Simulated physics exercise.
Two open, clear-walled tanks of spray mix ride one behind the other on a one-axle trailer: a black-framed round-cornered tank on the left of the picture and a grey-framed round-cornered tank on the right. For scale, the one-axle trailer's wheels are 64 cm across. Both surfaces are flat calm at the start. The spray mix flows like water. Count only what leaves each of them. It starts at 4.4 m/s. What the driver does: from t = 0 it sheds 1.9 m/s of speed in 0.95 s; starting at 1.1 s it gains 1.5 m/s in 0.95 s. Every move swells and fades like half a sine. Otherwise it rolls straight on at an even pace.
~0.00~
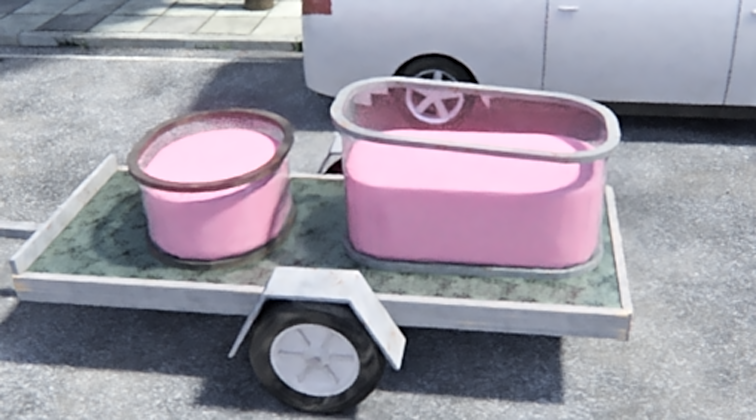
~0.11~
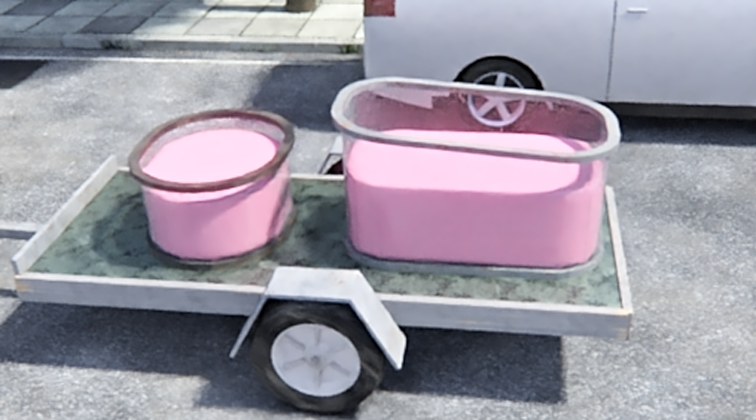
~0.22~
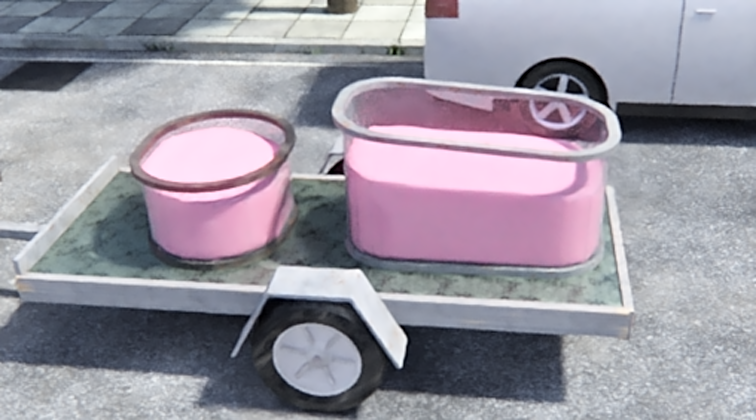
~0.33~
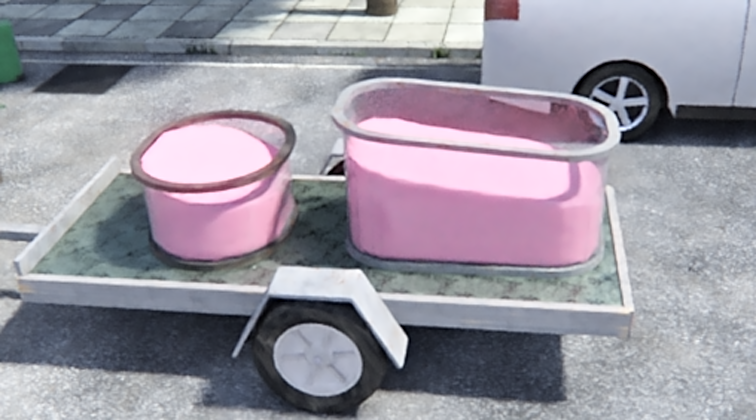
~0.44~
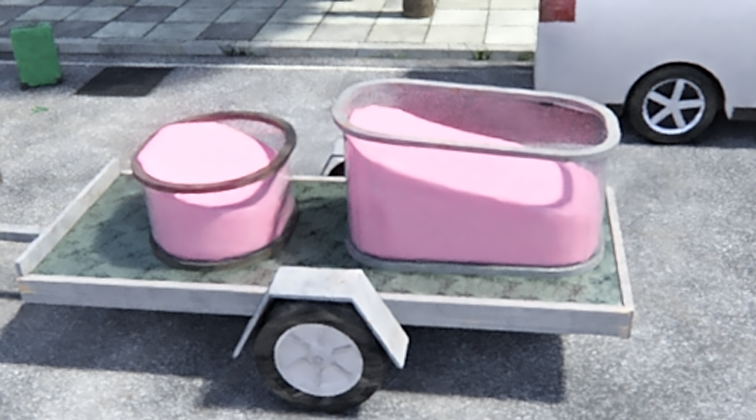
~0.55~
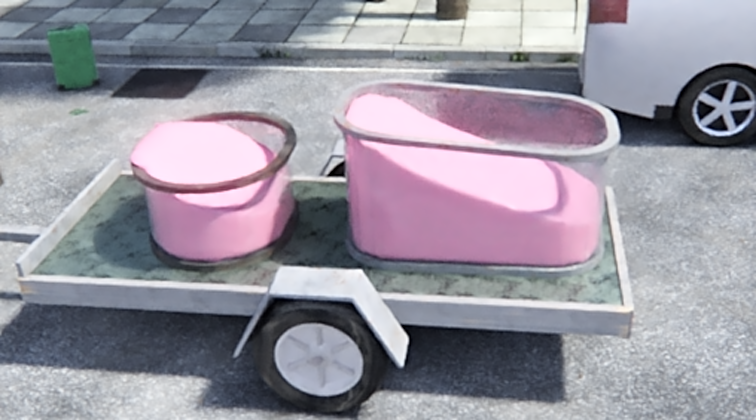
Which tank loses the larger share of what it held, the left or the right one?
It is worse for the right tank.
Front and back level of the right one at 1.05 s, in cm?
Front 56 cm, back 24 cm.
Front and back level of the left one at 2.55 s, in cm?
About 38 cm in front and 30 cm behind.
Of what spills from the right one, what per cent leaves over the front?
Some 10 per cent of it.
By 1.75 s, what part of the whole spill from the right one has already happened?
Some 20 per cent by then.
By 1.05 s the left one has lost 2 per cent, over the front (front 30 cm, back 39 cm); the right one has lost nothing (front 56 cm, back 24 cm).
By 1.75 s the left one has lost 2 per cent, over the front (front 30 cm, back 38 cm); the right one has lost 2 per cent, over the back (front 13 cm, back 65 cm).
By 2.55 s the left one has lost 2 per cent, over the front (front 38 cm, back 30 cm); the right one has lost 9 per cent, over the back, a little elsewhere (front 59 cm, back 25 cm).
By 5.03 s the left one has lost 2 per cent, over the front; the right one has lost 12 per cent, over the back, a little elsewhere.
